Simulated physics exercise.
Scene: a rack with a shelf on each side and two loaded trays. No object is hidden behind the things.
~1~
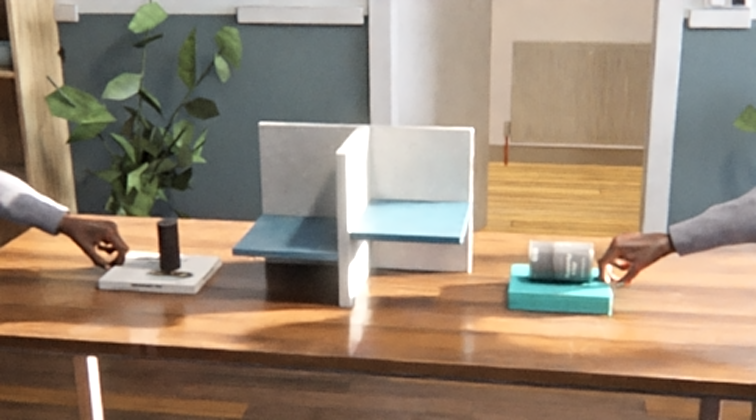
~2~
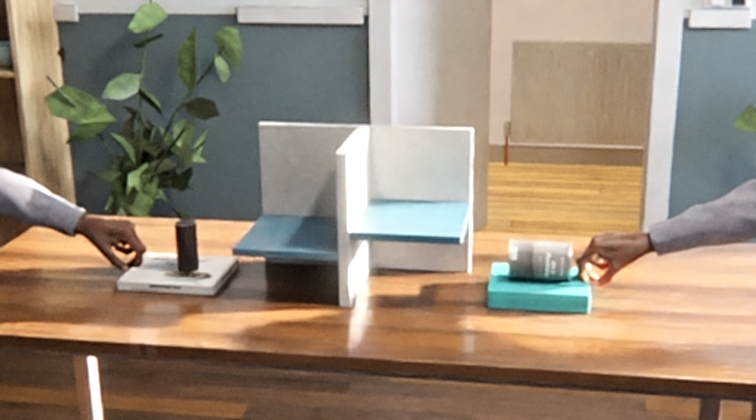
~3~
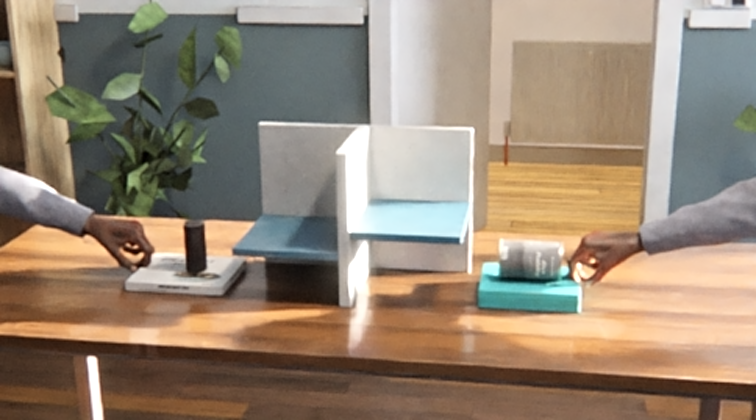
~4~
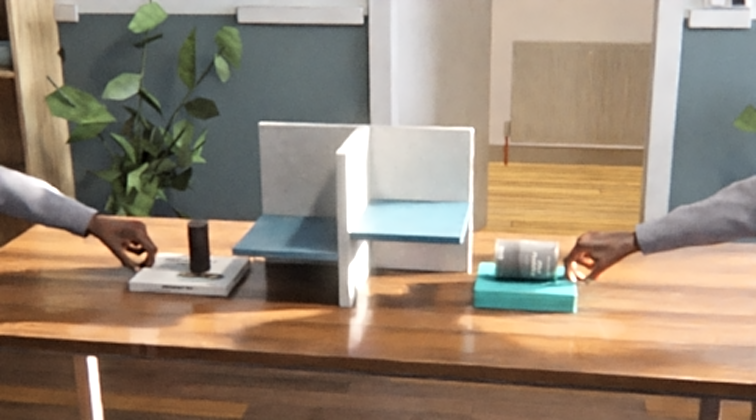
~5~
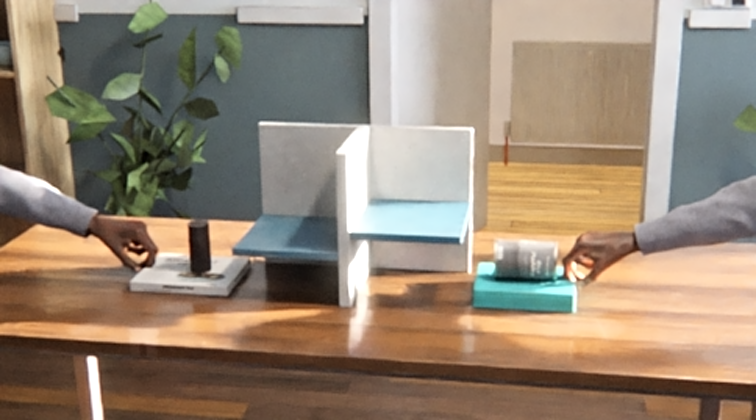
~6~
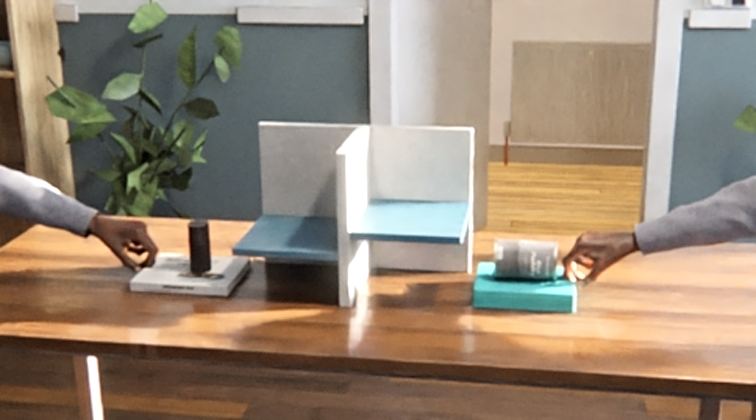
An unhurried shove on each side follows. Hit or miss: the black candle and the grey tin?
Black candle - hit. Grey tin - miss.
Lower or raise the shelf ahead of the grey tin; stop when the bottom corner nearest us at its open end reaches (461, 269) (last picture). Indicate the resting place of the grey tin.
(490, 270).
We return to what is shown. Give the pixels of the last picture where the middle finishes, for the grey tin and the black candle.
Final spots: Roughly (418, 255); roughly (262, 263).
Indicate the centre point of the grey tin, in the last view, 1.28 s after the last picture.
Look for its middle near pixel (447, 256).
Then, 1.28 s after the last picture, black candle tipped 12° from how it was near (239, 247); grey tin riding along near (446, 256).
At rest, the black candle gets scraped off its spot, near (262, 263); the grey tin rides in untouched, near (418, 255).
